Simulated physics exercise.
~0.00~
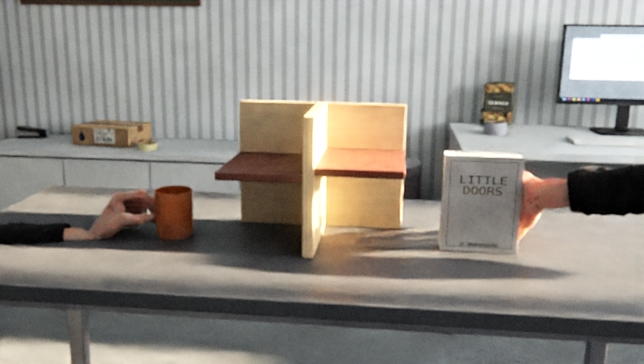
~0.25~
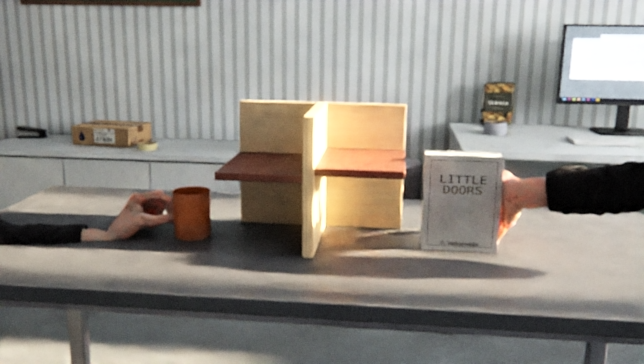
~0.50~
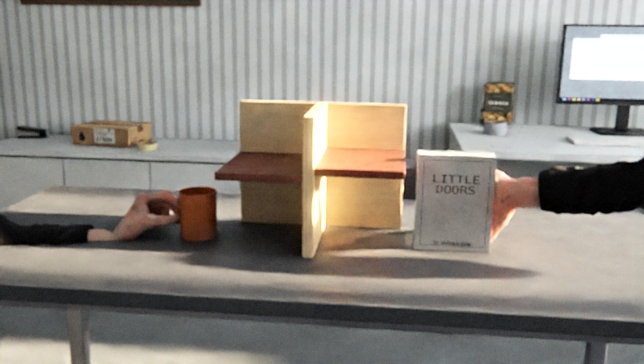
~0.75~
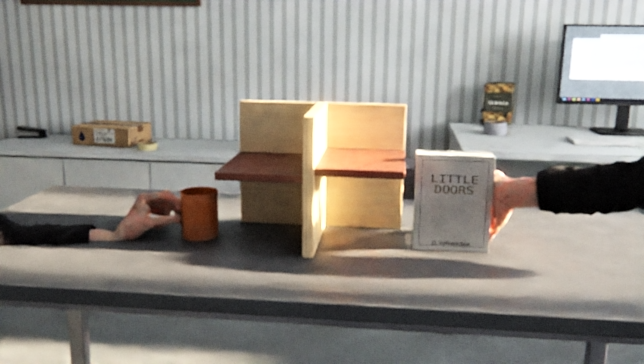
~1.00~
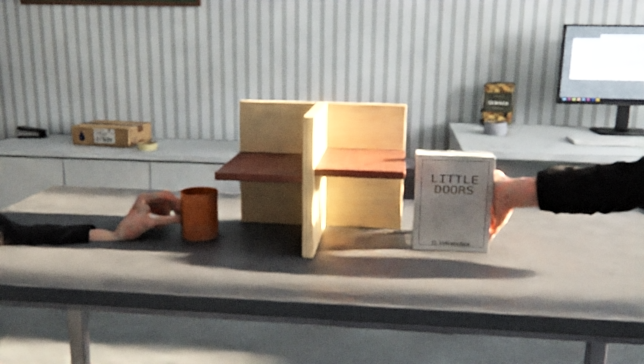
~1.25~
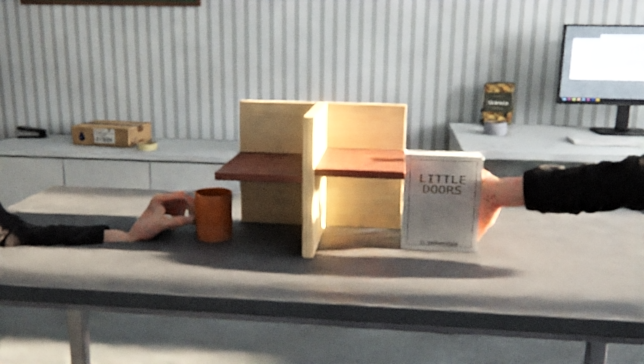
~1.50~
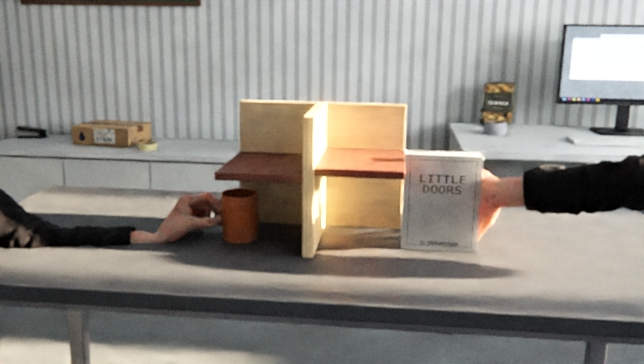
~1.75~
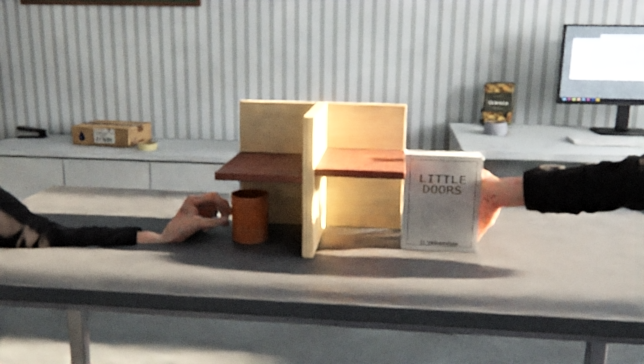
In a bright room with ribbed pale walls, a fixed, level view looks across a dark grey table, with a cardboard box and a monitor on counters behind. A pale wooden rack with a reddish-brown shelf on each side stands in the middle, an orange beaker to its left and a white book titled Little Doors to its right, each held by a hand. The hands slide both inward, then pause briefly. Both move in again, and the book stops at the right shelf's edge, taller than the opening. The beaker continues right and ends upright beneath the left shelf.
